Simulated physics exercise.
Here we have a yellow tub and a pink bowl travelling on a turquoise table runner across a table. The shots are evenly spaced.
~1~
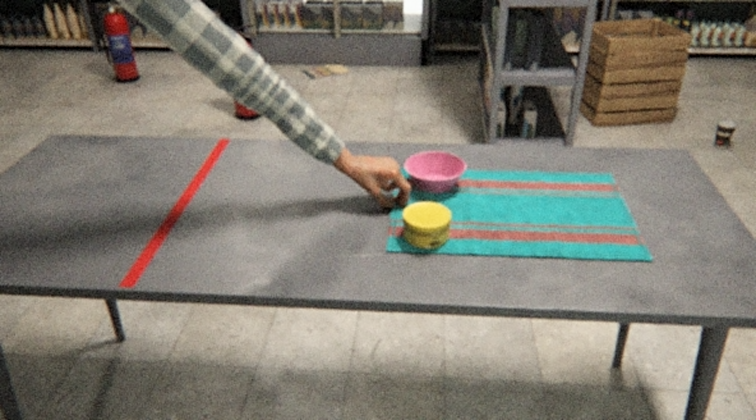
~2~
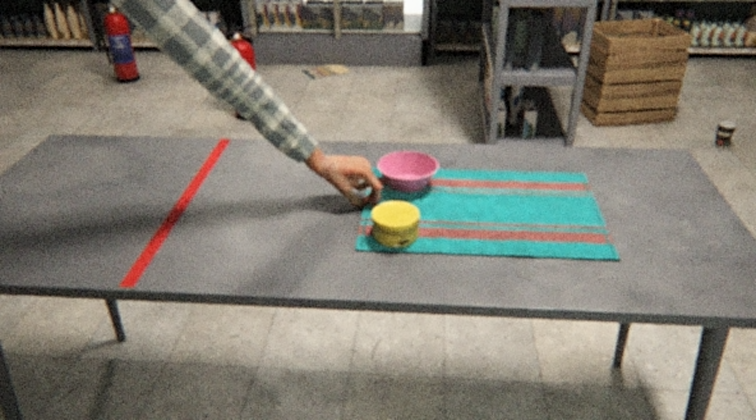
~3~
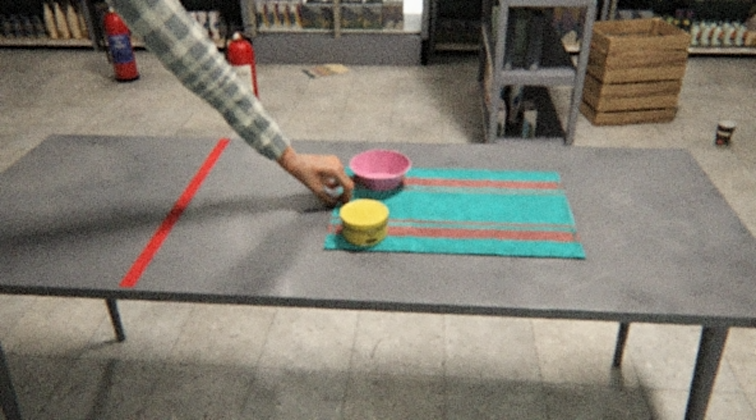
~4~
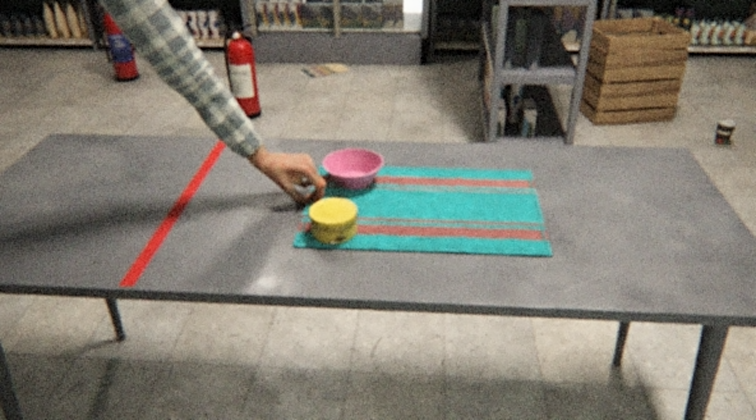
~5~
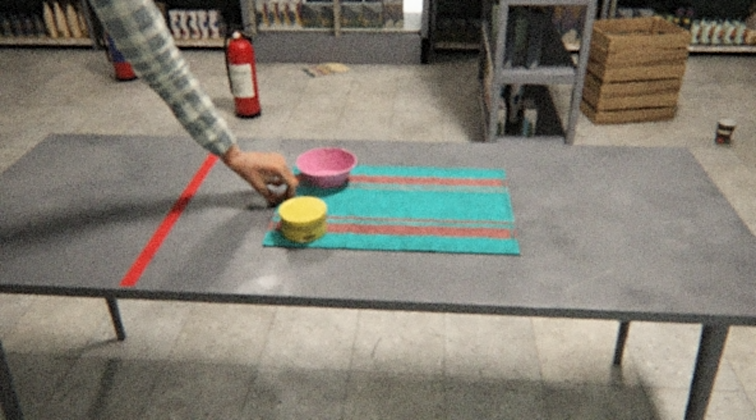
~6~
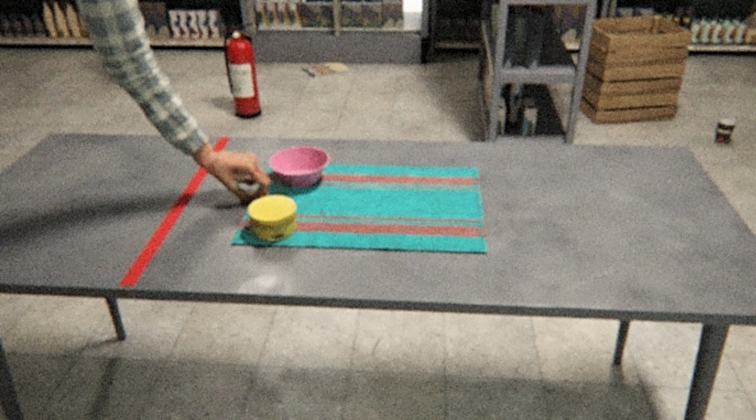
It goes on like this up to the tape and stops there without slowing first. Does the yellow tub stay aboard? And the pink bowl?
In the end the yellow tub leaves the cloth and the pink bowl shoots off the front.
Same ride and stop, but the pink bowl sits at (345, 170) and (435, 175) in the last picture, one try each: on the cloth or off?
In the first case it shoots past the hem; in the second case it is still on the cloth.
Then, 0.08 s past the final frame, hem short of the tape; yellow tub on the cloth near (225, 217); pink bowl on the cloth near (258, 169).
Then, 0.19 s past the final frame, hem at the tape; yellow tub ahead of the hem near (165, 215); pink bowl on the cloth near (204, 167).
When it is over, hem at the tape; yellow tub ahead of the hem near (88, 214); pink bowl ahead of the hem near (136, 167). The yellow tub shoots off the front and the pink bowl slides clear of the cloth.
